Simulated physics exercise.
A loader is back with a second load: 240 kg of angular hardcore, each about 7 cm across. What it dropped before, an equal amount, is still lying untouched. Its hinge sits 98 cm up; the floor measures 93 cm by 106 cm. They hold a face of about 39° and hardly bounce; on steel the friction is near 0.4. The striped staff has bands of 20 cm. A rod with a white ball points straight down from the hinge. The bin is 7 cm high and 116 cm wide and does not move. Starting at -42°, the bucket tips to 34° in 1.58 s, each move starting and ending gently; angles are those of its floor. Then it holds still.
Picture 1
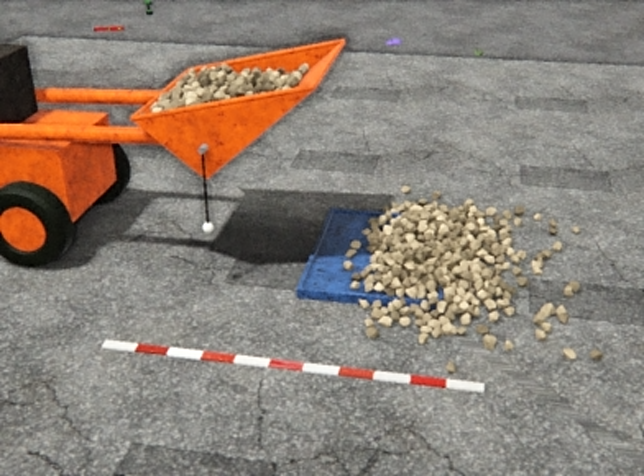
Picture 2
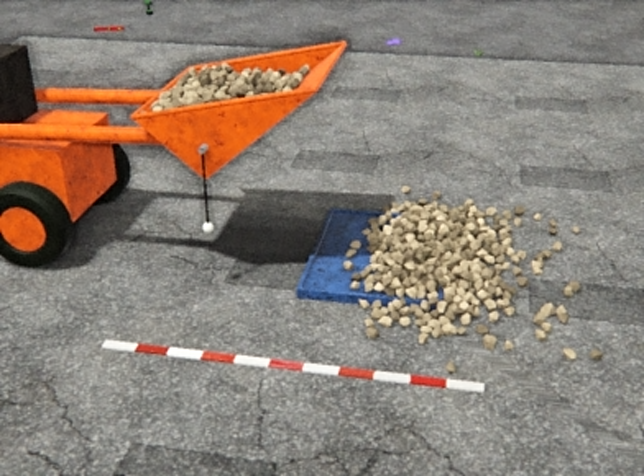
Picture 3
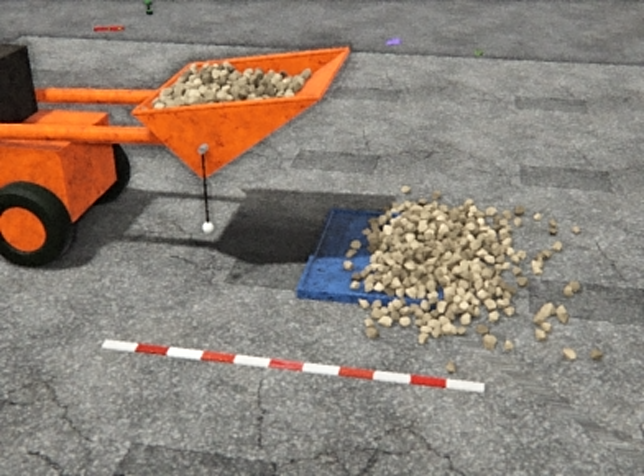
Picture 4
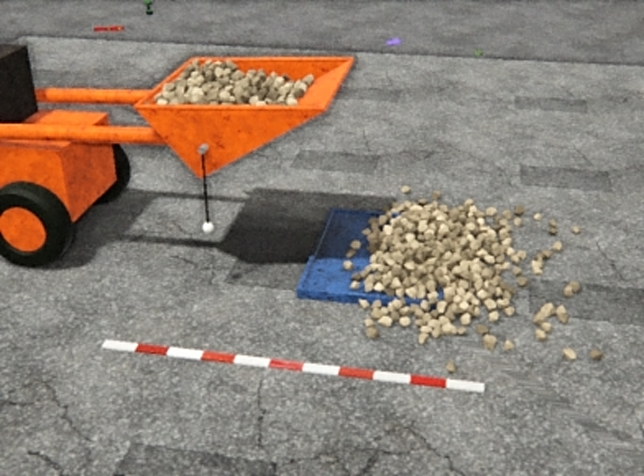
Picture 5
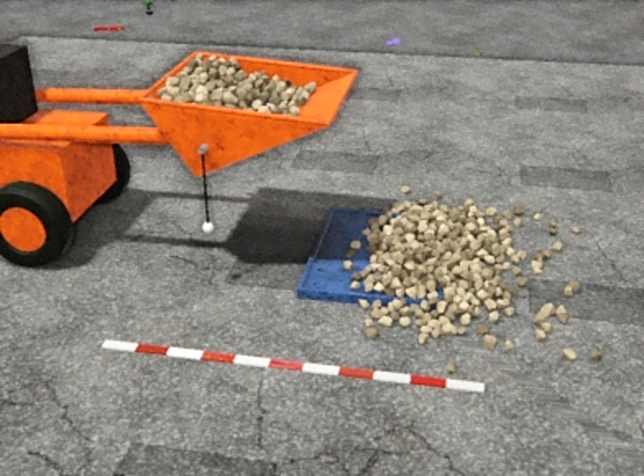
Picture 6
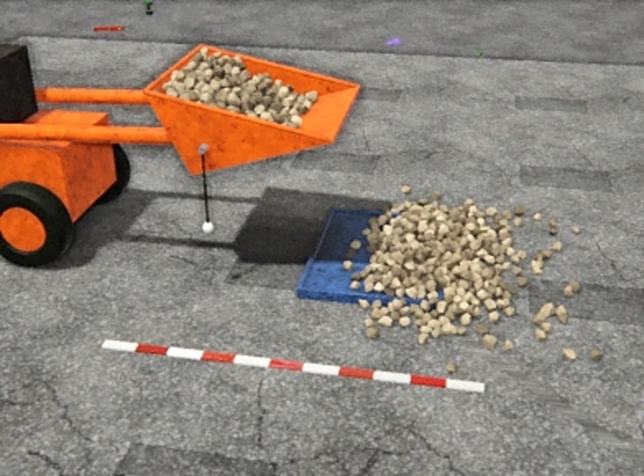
The video shows an orange wheeled machine holding a bucket of pale stones above grey pavement, its raised front lip slowly lowering as the bucket rotates forward, while a stone pile beside a blue tray and a red-and-white staff stay still.
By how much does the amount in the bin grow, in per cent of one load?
Some 70 per cent is added.
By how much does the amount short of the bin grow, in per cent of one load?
About 15 per cent.
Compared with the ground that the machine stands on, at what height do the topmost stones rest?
Some 34 cm above that level.
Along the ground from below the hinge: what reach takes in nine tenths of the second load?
About 110 cm.
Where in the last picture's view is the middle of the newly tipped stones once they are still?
Around (351, 239).
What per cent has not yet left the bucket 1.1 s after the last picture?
About 85 per cent.
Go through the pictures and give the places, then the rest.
The first picture shows lip at (314, 87), floor tilted -42°, highest stones at (273, 75). The earlier load is highest near (419, 231), 25 cm above ground level, 47 % in the bin, 53 % beside or beyond the bin.
The second picture shows lip at (316, 90), floor tilted -41°, highest stones at (275, 75).
The third picture shows lip at (320, 97), floor tilted -37°, highest stones at (224, 73).
In the fourth picture, the bucket is at -32°, its lip at (325, 109); the top of the load is at (211, 71).
In the fifth picture, the bucket is at -25°, its lip at (330, 124); the top of the load is at (201, 65).
In the sixth picture, the bucket is at -17°, its lip at (333, 141); the top of the load is at (201, 61).
Then, 0.6 s after the last picture the floor is at 22°; in per cent of one load, 100 in the bucket, 47 in the bin, 53 beside or beyond the bin; the foremost stones are at (568, 272).
Then, 1.1 s after the last picture the floor is at 34°; in per cent of one load, 85 in the bucket, 1 short of the bin, 61 in the bin, 53 beside or beyond the bin; the foremost stones are at (568, 272).
Then, 1.4 s after the last picture the floor is at 34°; in per cent of one load, 35 in the bucket, 109 in the bin, 55 beside or beyond the bin; the foremost stones are at (568, 272).
Then, 3.9 s after the last picture the floor is at 34°; in per cent of one load, 0 in the bucket, 16 short of the bin, 117 in the bin, 67 beside or beyond the bin; the foremost stones are at (568, 272). Net gain in the bin, 70.
